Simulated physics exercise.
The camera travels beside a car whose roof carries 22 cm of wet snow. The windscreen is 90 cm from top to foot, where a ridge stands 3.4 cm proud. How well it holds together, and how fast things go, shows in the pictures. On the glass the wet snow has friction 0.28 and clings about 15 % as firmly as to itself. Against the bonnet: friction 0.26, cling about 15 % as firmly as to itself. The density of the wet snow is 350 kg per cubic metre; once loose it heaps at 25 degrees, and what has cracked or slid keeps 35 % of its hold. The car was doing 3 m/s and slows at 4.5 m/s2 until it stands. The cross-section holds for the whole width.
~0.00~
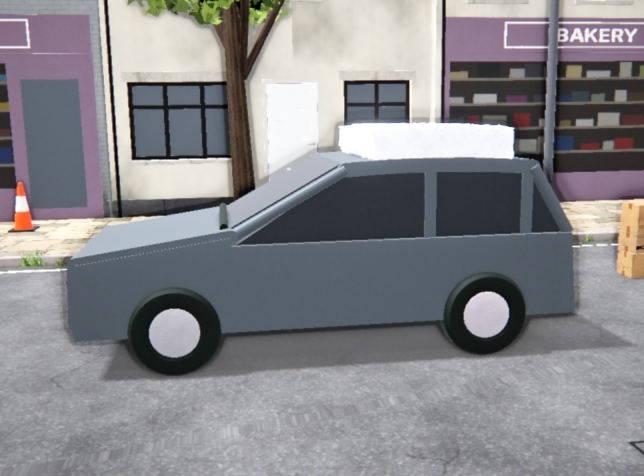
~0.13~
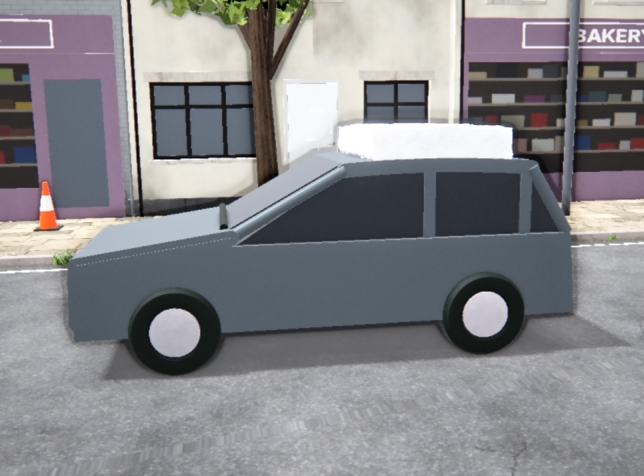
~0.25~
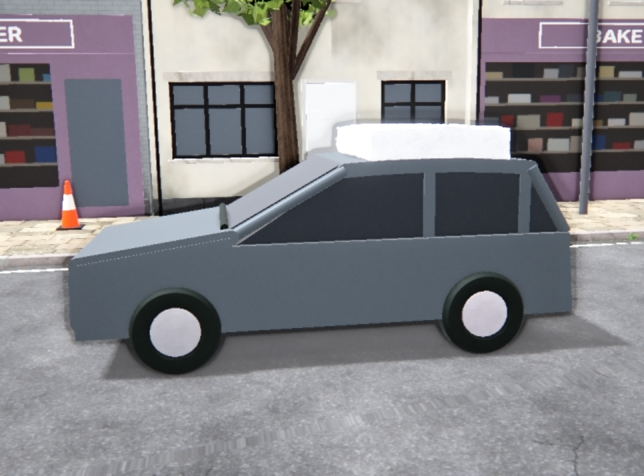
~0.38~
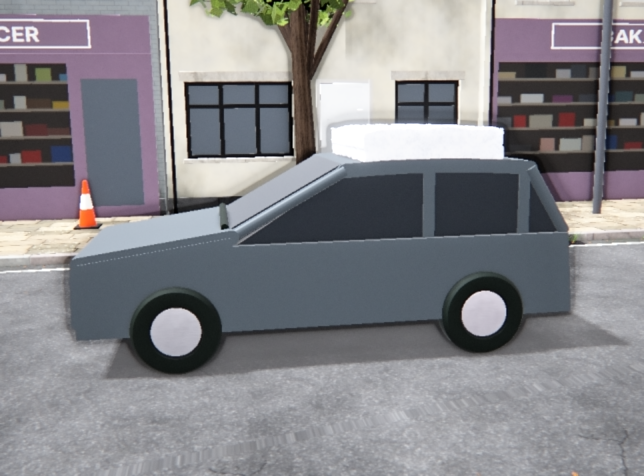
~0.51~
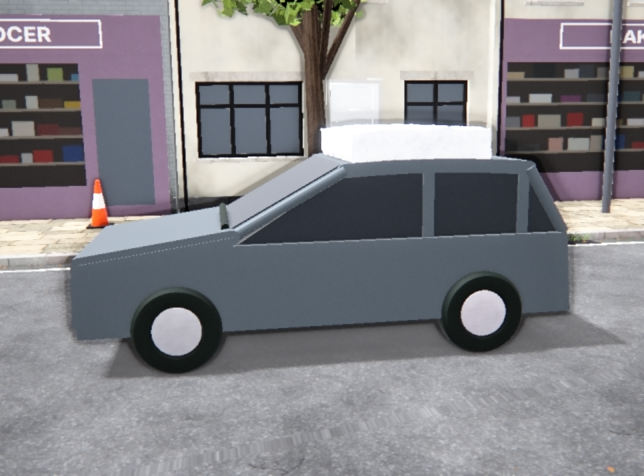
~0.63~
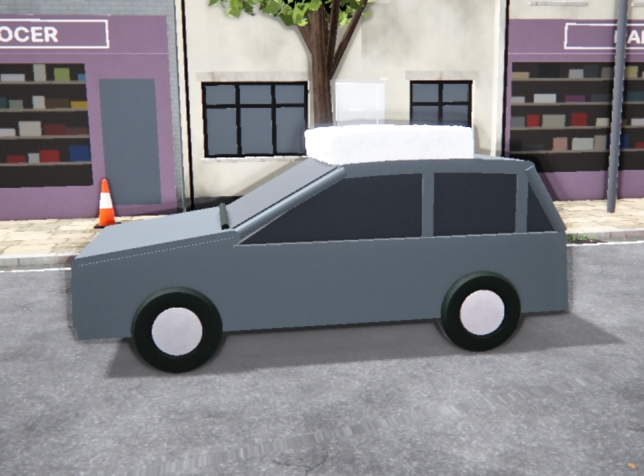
A white slab of snow rides on the roof of a grey car rolling left past shopfronts and a traffic cone, the car steadily slowing. The slab at first barely shifts, then slides forward along the roof in one piece, its front edge poking just past the top of the windscreen.
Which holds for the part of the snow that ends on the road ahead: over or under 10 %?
Expect over 10 %.
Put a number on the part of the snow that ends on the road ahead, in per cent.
About 35 %.
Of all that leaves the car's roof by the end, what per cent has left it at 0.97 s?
About 60 %.
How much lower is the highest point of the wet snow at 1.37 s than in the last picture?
About 10 cm.
By 0.97 s, 44 % of the snow is on the roof, 56 % on the glass, none on the bonnet and none has gone off the nose.
By 1.37 s, 1 % of the snow is on the roof, 58 % on the glass, 41 % on the bonnet and none has gone off the nose.
By 1.77 s, none of the snow is on the roof, 30 % on the glass, 65 % on the bonnet and 5 % has gone off the nose.
By 2.17 s, none of the snow is on the roof, 19 % on the glass, 63 % on the bonnet and 17 % has gone off the nose.
By 3.30 s, at the end, none of the snow is on the roof, 19 % on the glass, 46 % on the bonnet and 36 % has gone off the nose.
